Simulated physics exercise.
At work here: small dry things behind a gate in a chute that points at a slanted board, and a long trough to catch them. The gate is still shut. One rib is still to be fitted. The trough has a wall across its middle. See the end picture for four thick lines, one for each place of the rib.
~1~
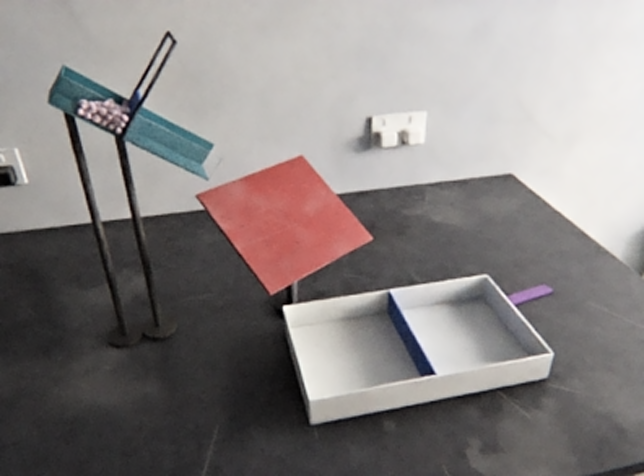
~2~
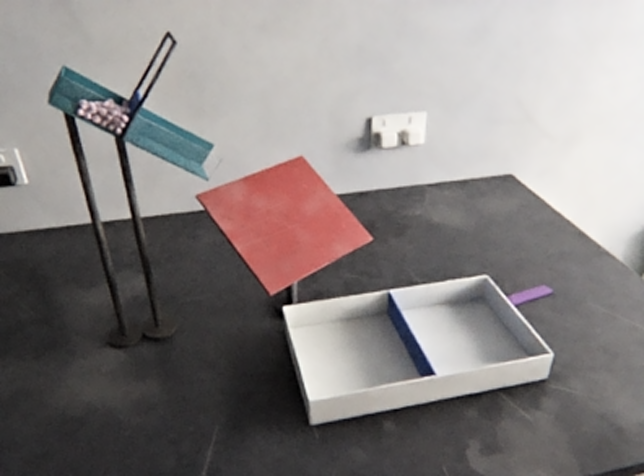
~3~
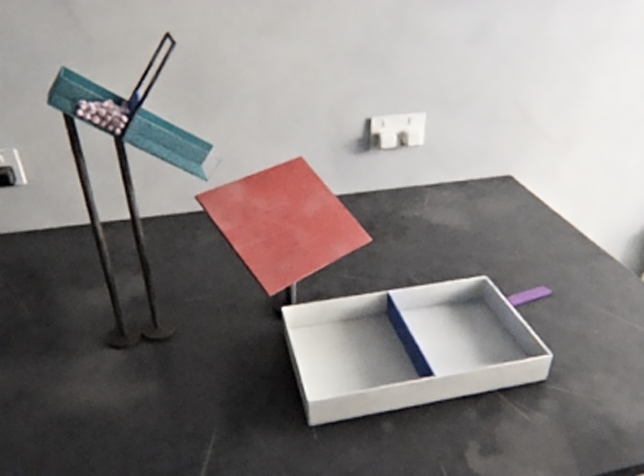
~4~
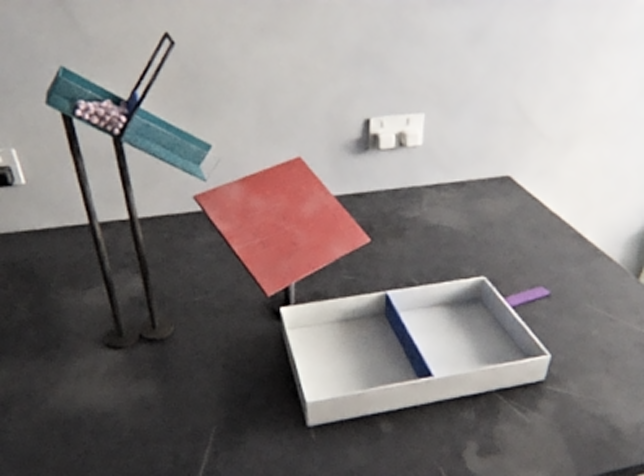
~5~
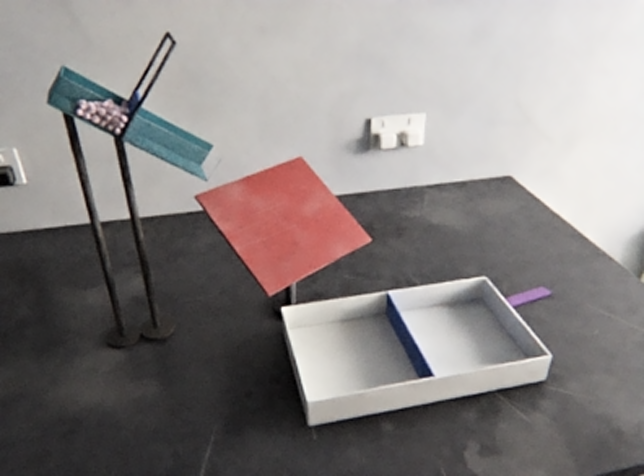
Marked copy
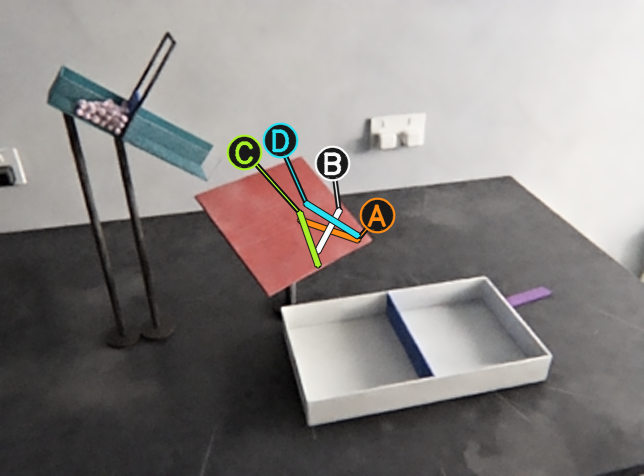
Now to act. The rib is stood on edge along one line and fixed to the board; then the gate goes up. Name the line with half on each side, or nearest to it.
Line D.
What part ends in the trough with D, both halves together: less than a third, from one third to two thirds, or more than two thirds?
It is more than two thirds.
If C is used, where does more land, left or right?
More lands on the left.
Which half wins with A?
Left.
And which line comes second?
The answer is A.
On the marked copy, line A from (300, 220) to (357, 239); line B from (339, 210) to (317, 251); line C from (299, 213) to (318, 264); line D from (306, 203) to (357, 235).
With A, of what is caught, most in the left half, about a quarter in the right.
With B, of what is caught, all in the left half, none in the right.
With C, of what is caught, nearly all in the left half, a small part in the right.
With D, of what is caught, about half in the left half, about half in the right.
